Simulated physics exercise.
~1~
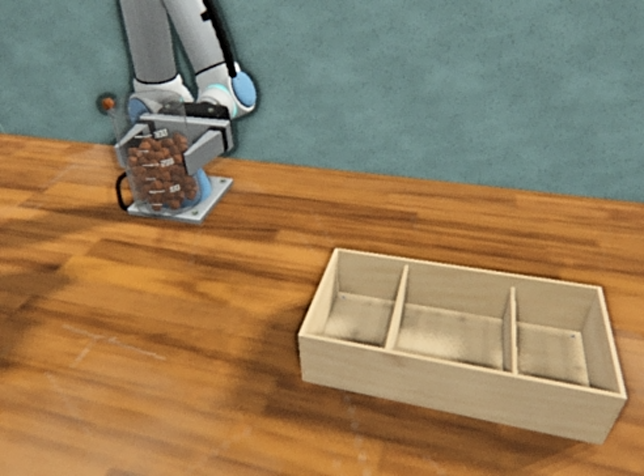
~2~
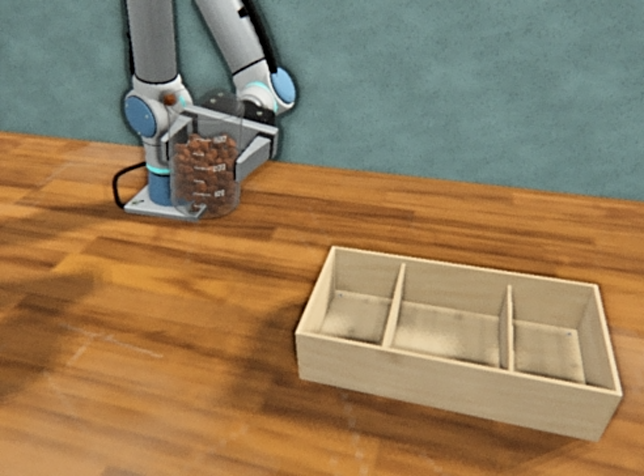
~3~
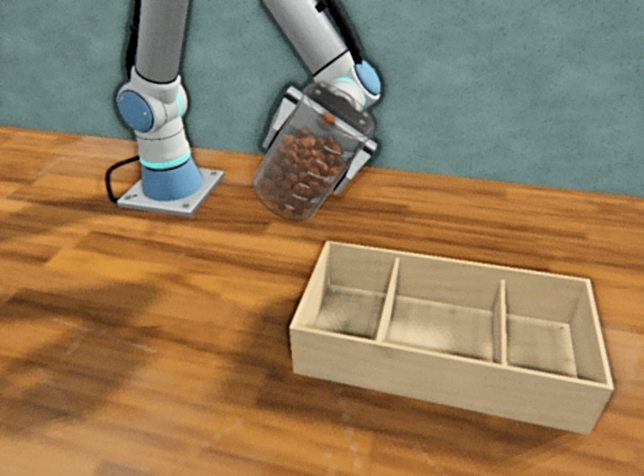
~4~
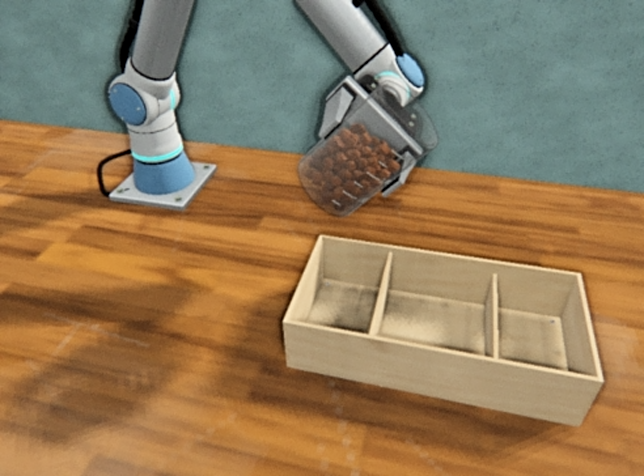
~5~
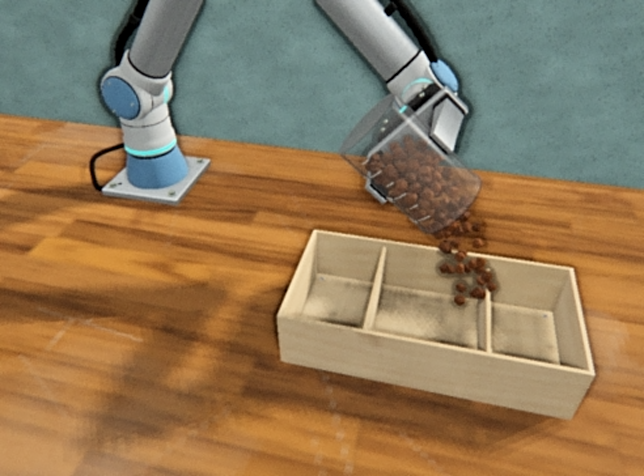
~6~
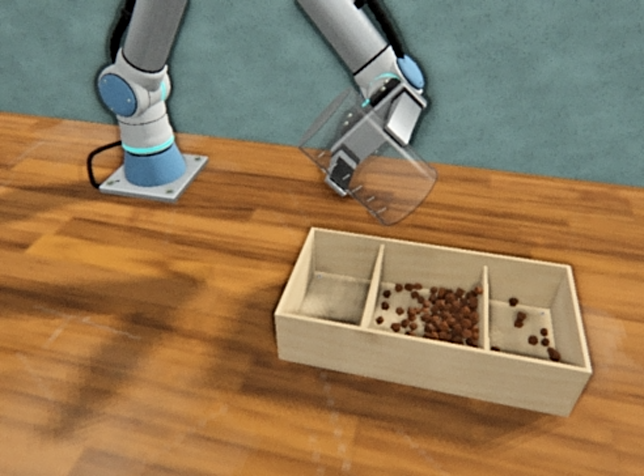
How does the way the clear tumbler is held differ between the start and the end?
At the start the robot arm holds the tumbler upright, and at the end it holds it upside down at a slant.
On a wooden table, a robot arm tips brown pellets from a clear tumbler into a divided box.
